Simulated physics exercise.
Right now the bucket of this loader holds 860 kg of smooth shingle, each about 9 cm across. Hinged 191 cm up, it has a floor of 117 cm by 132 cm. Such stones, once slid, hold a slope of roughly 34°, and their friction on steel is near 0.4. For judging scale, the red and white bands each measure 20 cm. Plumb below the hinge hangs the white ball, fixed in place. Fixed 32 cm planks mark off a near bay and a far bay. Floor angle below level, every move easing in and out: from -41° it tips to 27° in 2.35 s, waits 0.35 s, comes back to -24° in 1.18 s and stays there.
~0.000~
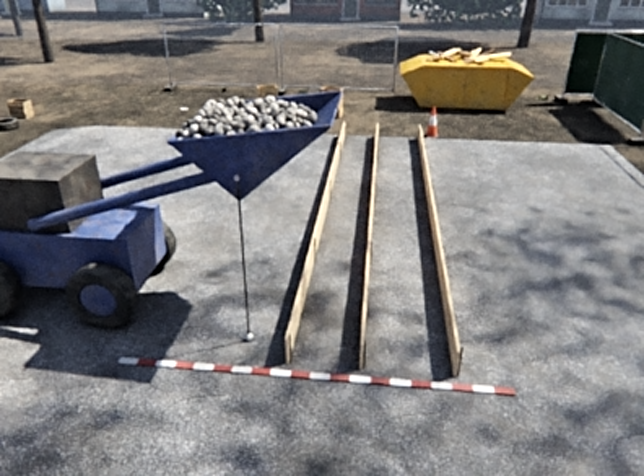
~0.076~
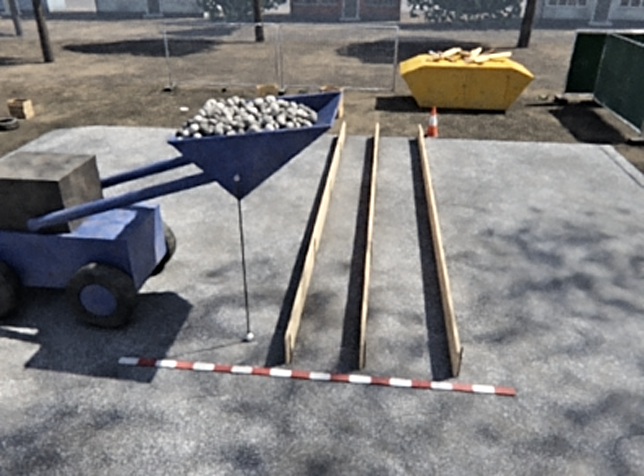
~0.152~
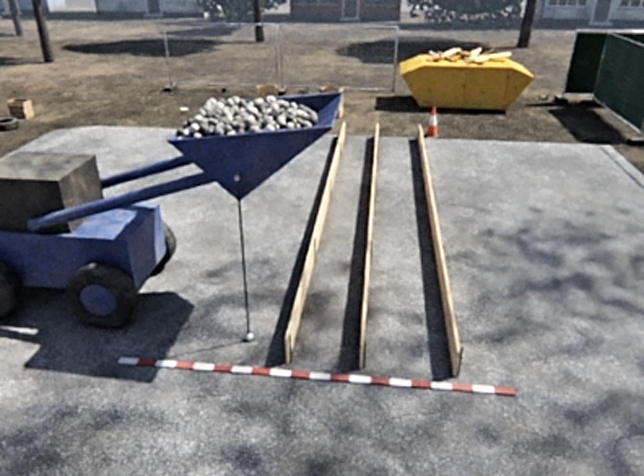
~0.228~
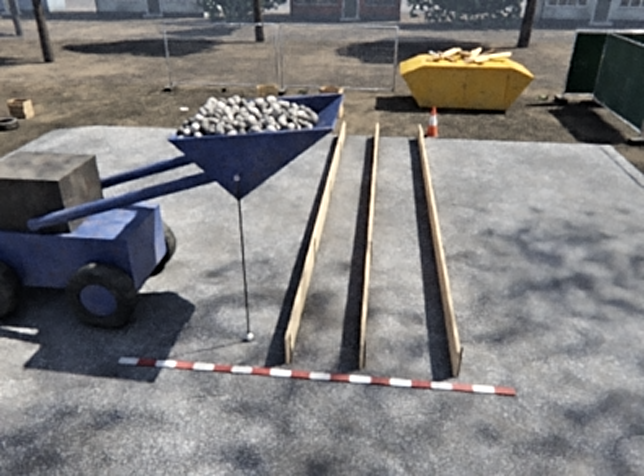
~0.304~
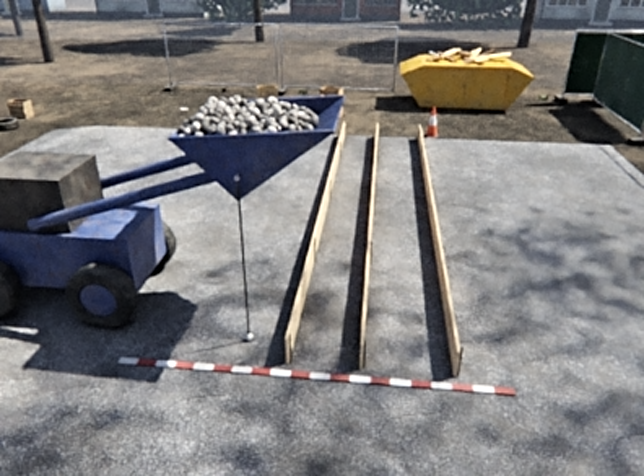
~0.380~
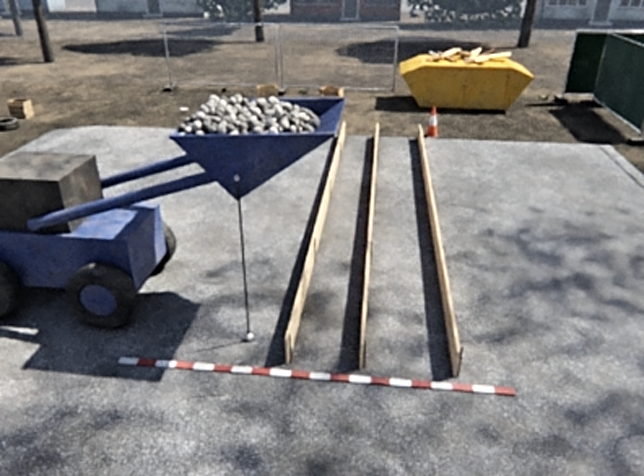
On a paved yard, a blue loader's raised bucket of stones tilts slightly to the right.
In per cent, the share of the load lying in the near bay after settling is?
Near 10 per cent of it.
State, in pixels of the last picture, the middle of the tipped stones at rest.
Their middle ends up near (409, 304).
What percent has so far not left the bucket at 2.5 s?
Held: Approx. 50 %.
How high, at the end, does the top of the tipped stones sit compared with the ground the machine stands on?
Some 42 cm above that level.
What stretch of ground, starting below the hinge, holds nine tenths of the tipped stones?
Close to 210 cm from the hinge.
After 1.8 s the floor is at 16°; 98 % in the bucket, 2 % in the near bay; the foremost stones are at (347, 209).
After 2.5 s the floor is at 27°; 48 % in the bucket, 27 % in the near bay, 25 % in the far bay; the foremost stones are at (416, 313).
After 4.3 s the floor is at -24°; 0 % in the bucket, 11 % in the near bay, 87 % in the far bay, 2 % past the last board; the foremost stones are at (521, 316).
After 7.2 s the floor is at -24°; 0 % in the bucket, 11 % in the near bay, 87 % in the far bay, 2 % past the last board; the foremost stones are at (539, 313).
